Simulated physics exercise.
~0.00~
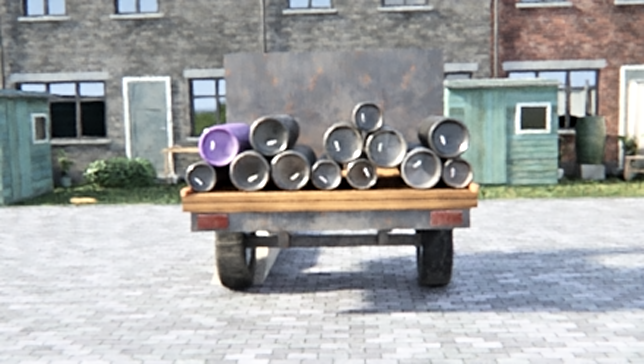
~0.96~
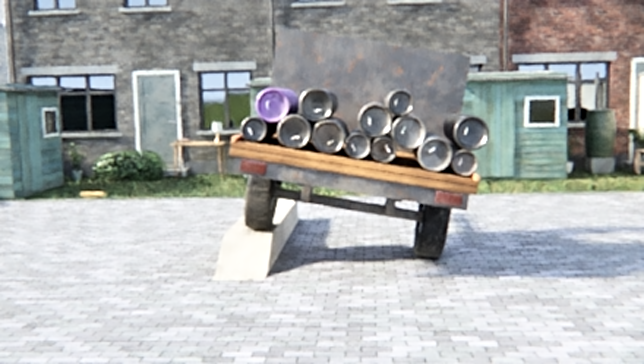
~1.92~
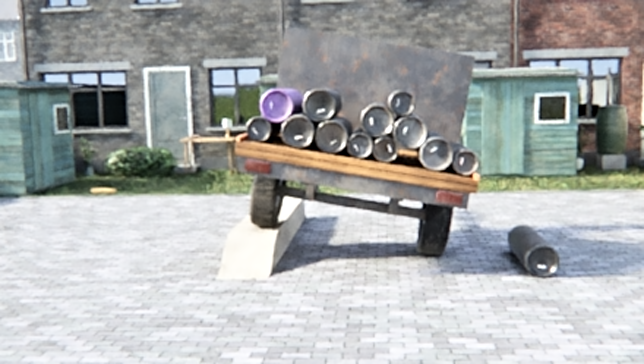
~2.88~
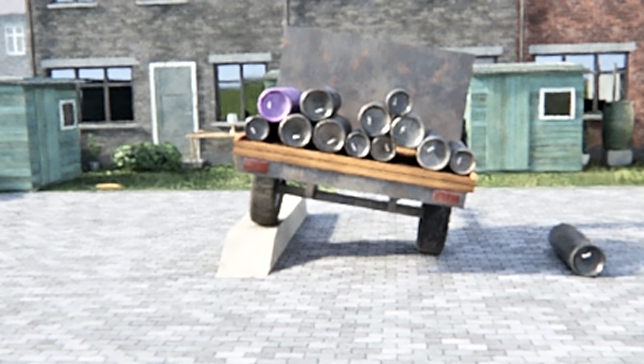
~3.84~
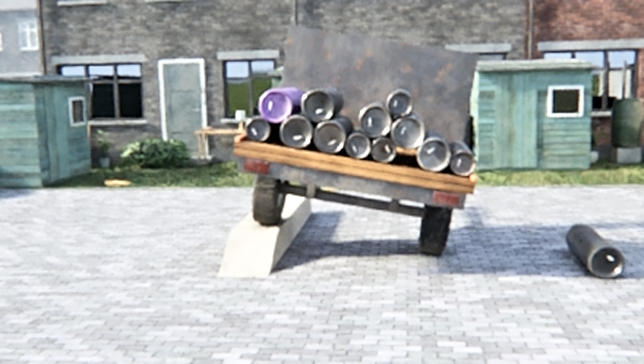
Farm trailer loaded with cylinders tilting with left wheel up on a slab, one dark cylinder dropping off right, purple one staying aboard.
